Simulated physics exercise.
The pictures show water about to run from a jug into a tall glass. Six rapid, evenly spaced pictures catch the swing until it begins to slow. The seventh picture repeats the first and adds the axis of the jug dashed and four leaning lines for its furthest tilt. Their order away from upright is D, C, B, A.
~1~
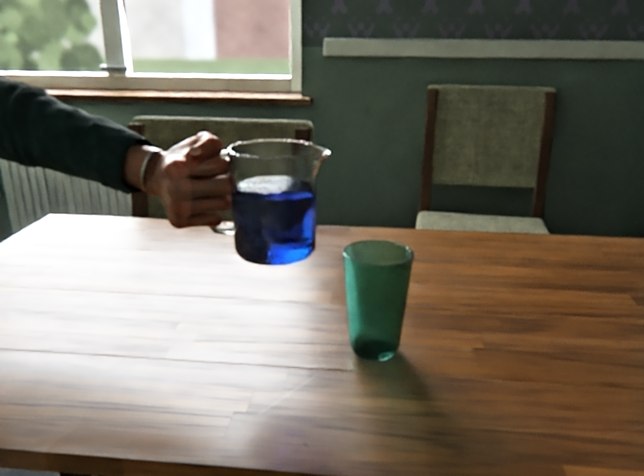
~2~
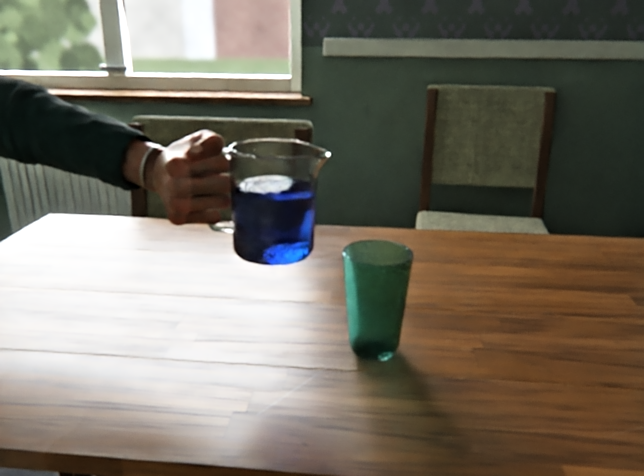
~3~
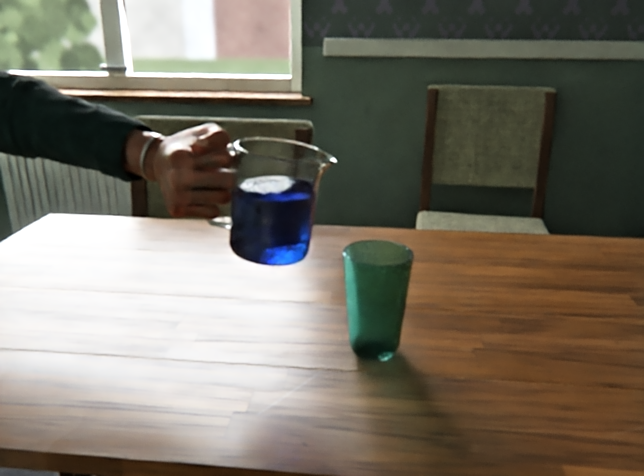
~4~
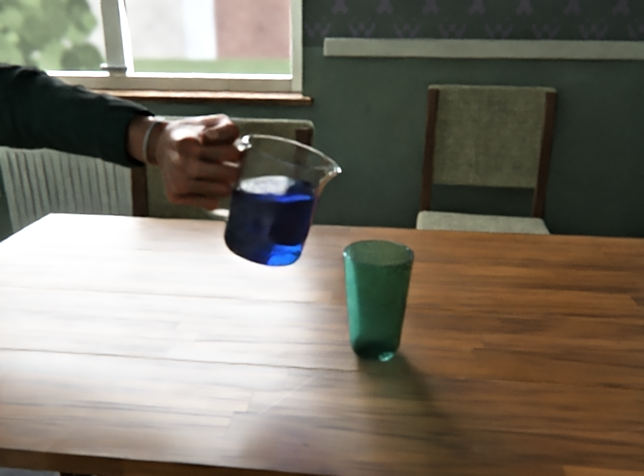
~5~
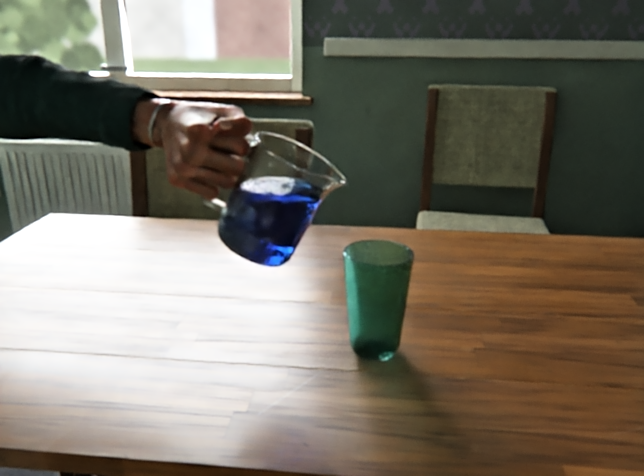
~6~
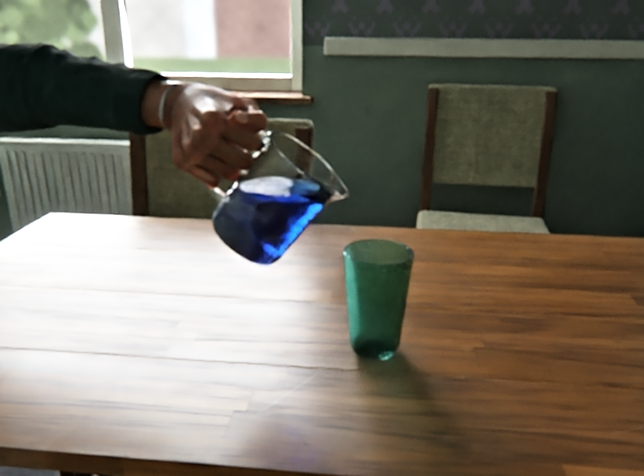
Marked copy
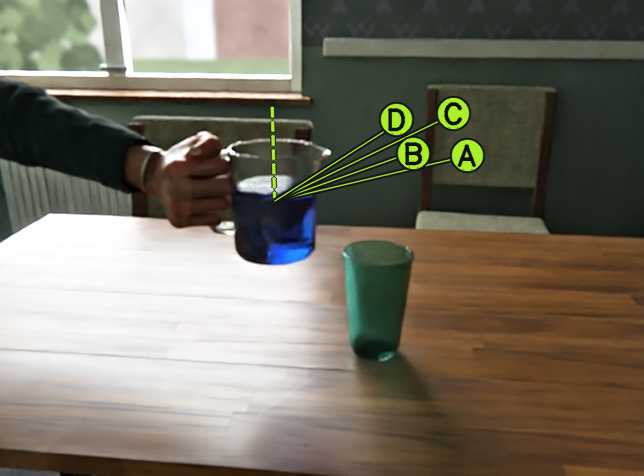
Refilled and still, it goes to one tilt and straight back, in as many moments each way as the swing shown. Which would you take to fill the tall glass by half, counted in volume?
Use mark B.
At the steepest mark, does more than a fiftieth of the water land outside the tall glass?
No.
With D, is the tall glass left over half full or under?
Under half.
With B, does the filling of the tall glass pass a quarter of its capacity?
Yes.
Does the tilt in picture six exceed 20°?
Yes.
On the marked copy, A at (450, 159); B at (396, 157); C at (438, 121); D at (383, 131).
With A, the tall glass ends with about 63 % of what it can hold.
With B, the tall glass ends with about 48 % of what it can hold.
With C, the tall glass ends with about 33 % of what it can hold.
With D, the tall glass ends with about 20 % of what it can hold.
